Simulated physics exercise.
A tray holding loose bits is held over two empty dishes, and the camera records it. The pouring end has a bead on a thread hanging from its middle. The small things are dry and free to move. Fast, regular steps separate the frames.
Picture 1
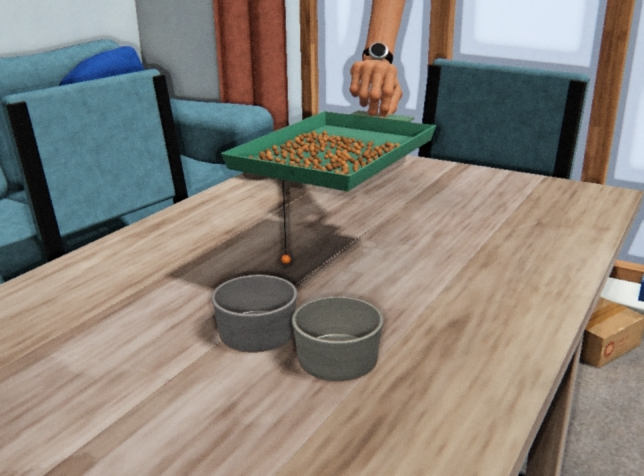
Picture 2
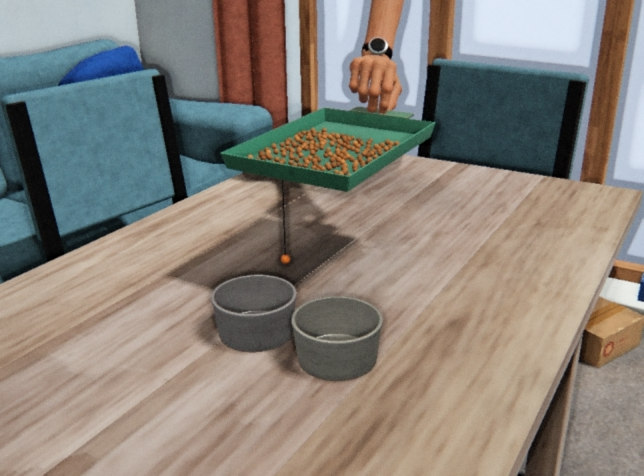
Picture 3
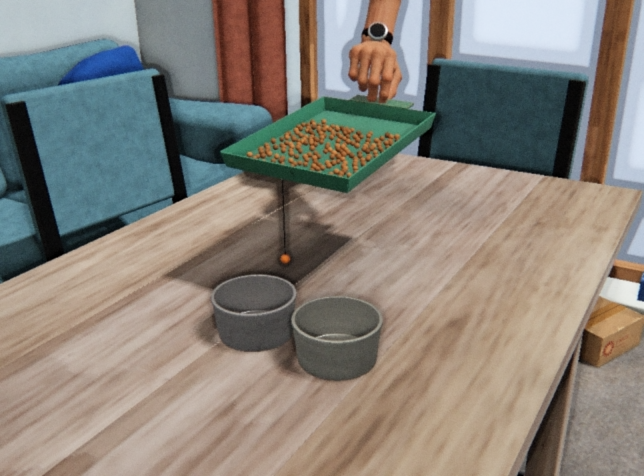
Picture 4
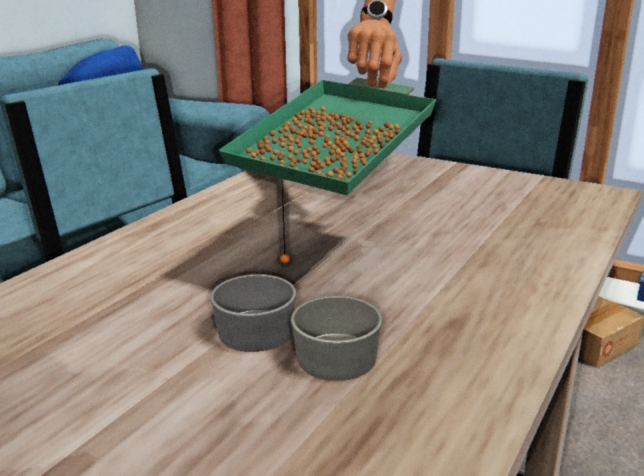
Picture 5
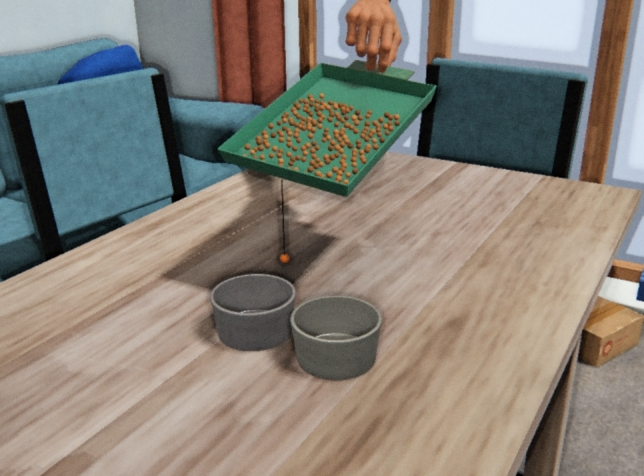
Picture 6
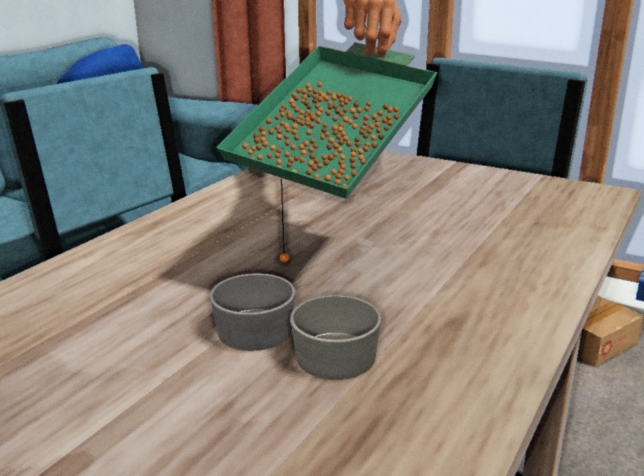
The clip shows a hand with a watch gradually raising the far end of a green tray of small orange-brown pieces above two grey dishes, steepening its slant toward the front as the pieces spread slightly and a bead hangs below.
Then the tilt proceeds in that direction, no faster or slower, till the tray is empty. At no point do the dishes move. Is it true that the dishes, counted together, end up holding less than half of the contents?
Yes, less than half.
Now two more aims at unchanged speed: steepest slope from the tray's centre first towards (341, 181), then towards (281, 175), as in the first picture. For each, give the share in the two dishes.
So it's 10 percent with the first slope and 50 percent with the other.
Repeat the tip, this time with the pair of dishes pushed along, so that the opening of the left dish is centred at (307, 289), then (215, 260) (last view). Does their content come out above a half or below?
First try: Higher than half; second try: Lower than half.
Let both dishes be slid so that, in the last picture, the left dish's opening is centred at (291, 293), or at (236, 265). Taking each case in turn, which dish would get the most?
The dish at left, then the dish at right.
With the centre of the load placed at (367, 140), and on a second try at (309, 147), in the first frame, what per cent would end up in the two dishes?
It would be 40 in a hundred, and then 40 in a hundred.
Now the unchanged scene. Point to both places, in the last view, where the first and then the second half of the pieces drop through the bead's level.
First part (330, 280), rest (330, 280).
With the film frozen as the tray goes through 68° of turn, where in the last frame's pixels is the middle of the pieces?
The centre of the load shows up near (314, 173) in the last view.
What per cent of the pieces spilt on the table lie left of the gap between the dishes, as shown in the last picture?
Close to 20 in a hundred.
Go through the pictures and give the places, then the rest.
The first picture shows corners of the pouring end near (227, 153) and (348, 174), level; middle of the load near (328, 154), cereal balls; left dish near (231, 328); right dish near (315, 356); bead on its thread near (286, 259).
The second picture shows corners of the pouring end near (226, 152) and (347, 174), level; middle of the load near (327, 152).
The third picture shows corners of the pouring end near (226, 151) and (347, 176), tipped barely, lowest at the right corner; middle of the load near (327, 147).
The fourth picture shows corners of the pouring end near (224, 149) and (346, 179), tipped a little, lowest at the right corner; middle of the load near (326, 141).
The fifth picture shows corners of the pouring end near (223, 148) and (346, 182), tipped clearly, lowest at the right corner; middle of the load near (325, 134).
The sixth picture shows corners of the pouring end near (222, 146) and (345, 185), tipped clearly, lowest at the right corner; middle of the load near (324, 130), the bulk on the move; left dish near (229, 327); right dish near (313, 354).
Shortly afterwards, tray tipped steeply; all but a few on the tray; only a few in the right dish; a little in the air.
Next, tray tipped past a quarter turn; a little on the tray; near a quarter in the right dish; a little in the left dish; near a third outside both; near a quarter in the air.
Some moments later, tray tipped past a quarter turn; near a quarter in the right dish; a little in the left dish; near two thirds outside both.
In the end, tray tipped past a quarter turn; near a quarter in the right dish; a little in the left dish; near two thirds outside both.
